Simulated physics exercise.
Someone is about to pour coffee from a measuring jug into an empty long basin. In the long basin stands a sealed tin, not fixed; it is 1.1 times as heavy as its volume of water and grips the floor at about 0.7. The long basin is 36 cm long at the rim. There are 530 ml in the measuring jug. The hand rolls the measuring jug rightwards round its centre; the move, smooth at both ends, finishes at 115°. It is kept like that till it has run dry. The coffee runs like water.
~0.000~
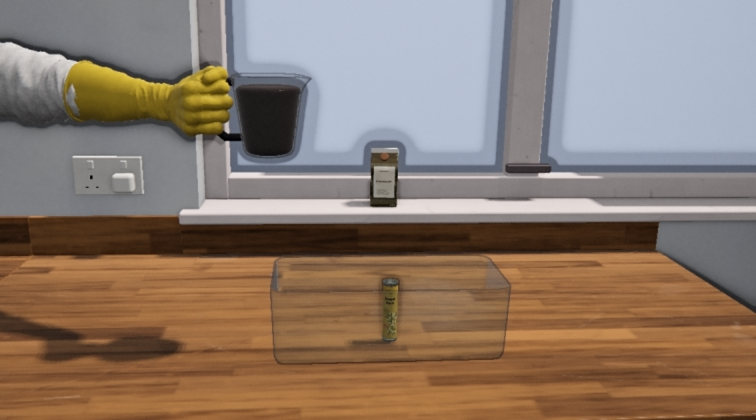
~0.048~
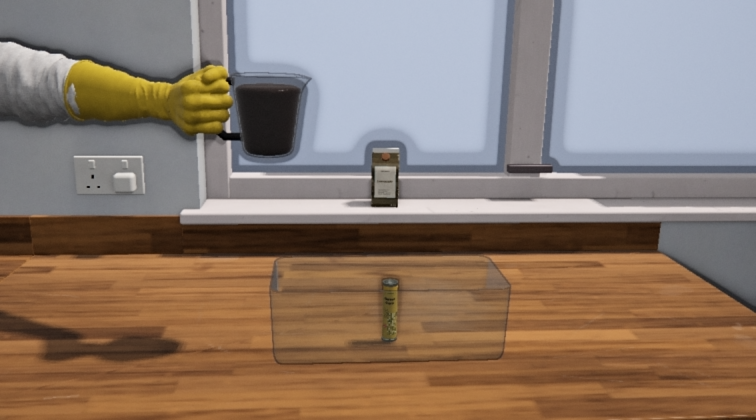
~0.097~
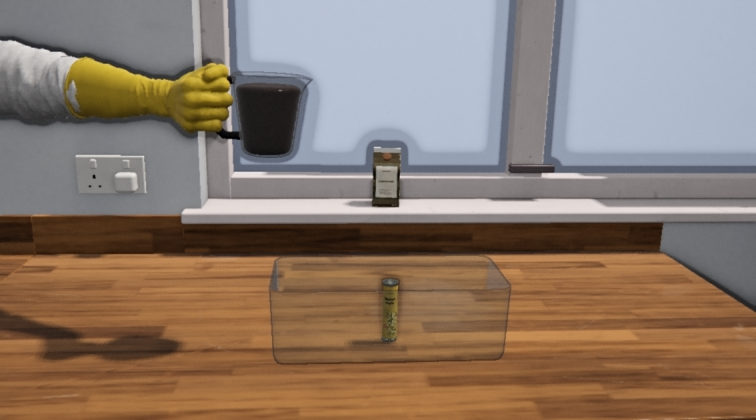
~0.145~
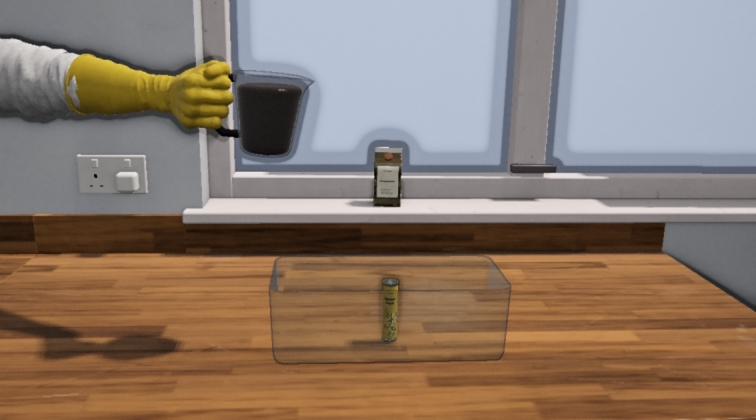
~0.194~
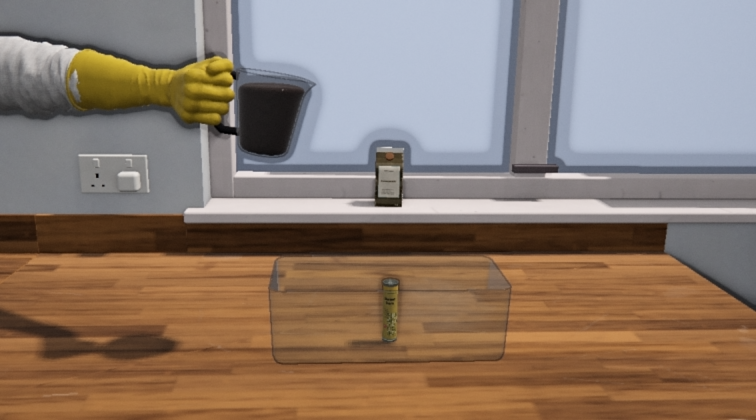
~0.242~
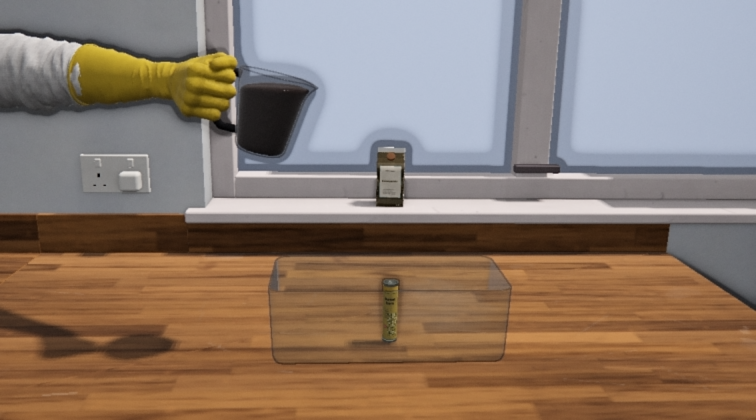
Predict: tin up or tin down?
The tin topples.
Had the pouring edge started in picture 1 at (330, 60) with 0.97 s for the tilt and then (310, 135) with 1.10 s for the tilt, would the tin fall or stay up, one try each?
First it topples; then it keeps standing.
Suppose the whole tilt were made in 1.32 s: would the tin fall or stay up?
The tin topples.
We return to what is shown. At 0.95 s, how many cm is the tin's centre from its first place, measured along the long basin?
Some 6 cm.
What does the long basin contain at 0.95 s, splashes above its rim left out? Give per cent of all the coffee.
About 56 per cent.
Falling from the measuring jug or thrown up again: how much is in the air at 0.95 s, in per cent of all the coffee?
Near 32 in a hundred.
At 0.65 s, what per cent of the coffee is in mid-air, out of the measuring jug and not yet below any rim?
Near 26 in a hundred.
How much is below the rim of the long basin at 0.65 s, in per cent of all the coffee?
Near 3 in a hundred.
Then, 0.65 s in, the tilt is 74° and 70 per cent is still to pour; the tin stands where it began.
Then, 0.95 s in, the tilt is 110° and 11 per cent is still to pour; the tin leans 33°.
Then, 1.26 s in, the tilt is 115° and 0 per cent is still to pour; the tin lies on its side.
Then, 1.60 s in, the tilt is 115° and 0 per cent is still to pour; the tin lies on its side.
Finally, the tin lies on its side.
